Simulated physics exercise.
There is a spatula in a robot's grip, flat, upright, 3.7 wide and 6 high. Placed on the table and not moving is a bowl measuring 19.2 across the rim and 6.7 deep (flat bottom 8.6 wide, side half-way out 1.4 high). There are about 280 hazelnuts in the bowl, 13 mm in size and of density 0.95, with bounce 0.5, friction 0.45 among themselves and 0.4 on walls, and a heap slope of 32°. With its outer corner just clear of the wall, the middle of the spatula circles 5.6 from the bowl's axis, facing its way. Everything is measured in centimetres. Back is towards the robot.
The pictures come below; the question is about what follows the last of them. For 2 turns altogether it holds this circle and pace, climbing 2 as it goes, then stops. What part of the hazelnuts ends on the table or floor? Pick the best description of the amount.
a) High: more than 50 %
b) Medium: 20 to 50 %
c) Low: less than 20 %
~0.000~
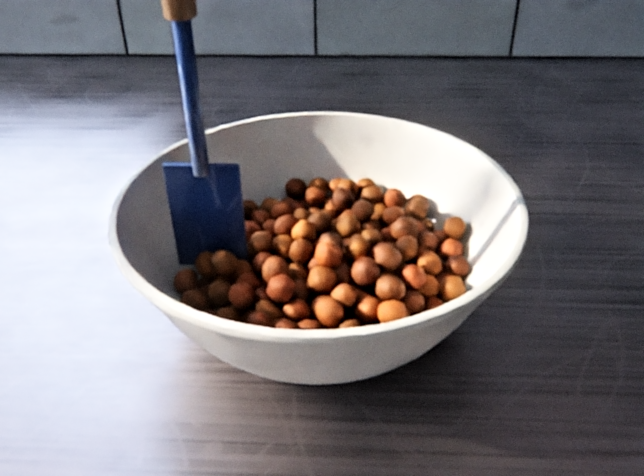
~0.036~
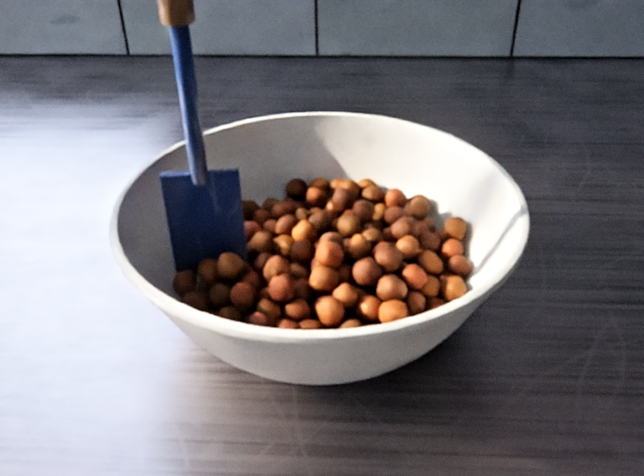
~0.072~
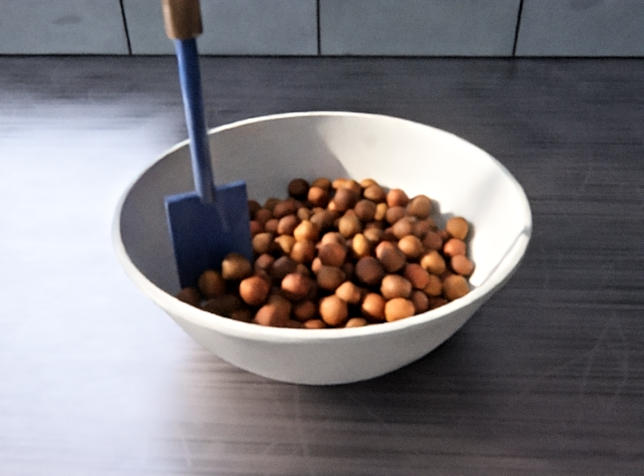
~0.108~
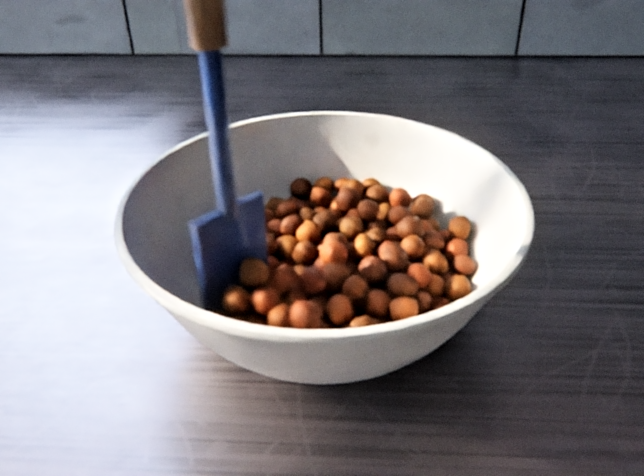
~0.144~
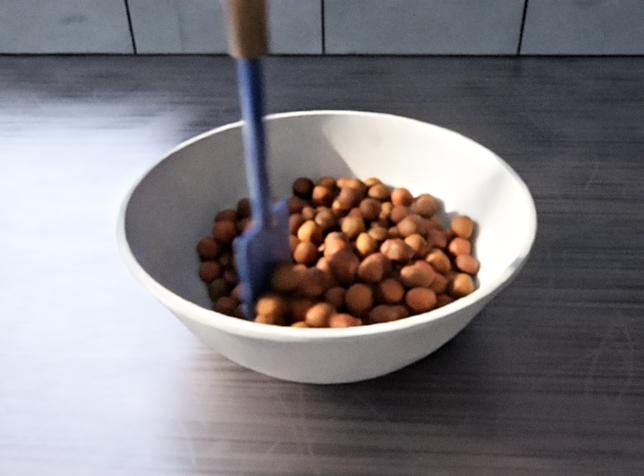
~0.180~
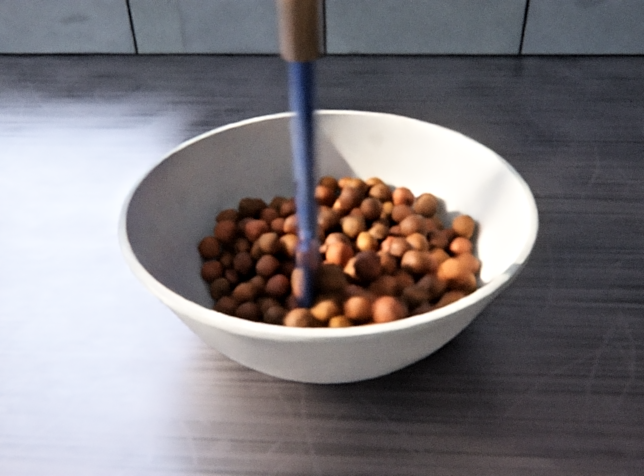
Low: Less than 20 %.
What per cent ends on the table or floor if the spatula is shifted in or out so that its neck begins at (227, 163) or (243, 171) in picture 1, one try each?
Near 5 and 0 in a hundred, one try each.
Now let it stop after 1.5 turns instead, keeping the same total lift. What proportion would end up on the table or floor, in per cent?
I'd expect some 5 per cent.
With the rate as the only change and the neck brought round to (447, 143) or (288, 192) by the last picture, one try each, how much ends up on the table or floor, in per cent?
It comes to close to 30 per cent and close to 5 per cent.
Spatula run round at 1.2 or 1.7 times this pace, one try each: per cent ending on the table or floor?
It would be about 10 and 30 percent respectively.
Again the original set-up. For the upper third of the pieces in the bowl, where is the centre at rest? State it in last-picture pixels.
Close to (325, 247).
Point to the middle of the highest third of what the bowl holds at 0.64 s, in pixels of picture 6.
Roughly at (227, 230).
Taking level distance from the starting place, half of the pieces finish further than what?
Roughly 3 cm.
After 0.64 s, 335° round, highest piece 8 above the table; 262 in the bowl, 11 on the table or floor, 4 in flight or on the tool.
After 1.10 s, 225° round, highest piece 8 above the table; 254 in the bowl, 23 on the table or floor.
After 1.53 s, 0° round, highest piece 5 above the table; 254 in the bowl, 23 on the table or floor.
After 2.23 s, 0° round, highest piece 5 above the table; 254 in the bowl, 23 on the table or floor.
At rest, 254 in the bowl, 23 on the table or floor. That is 8 % on the table or floor.
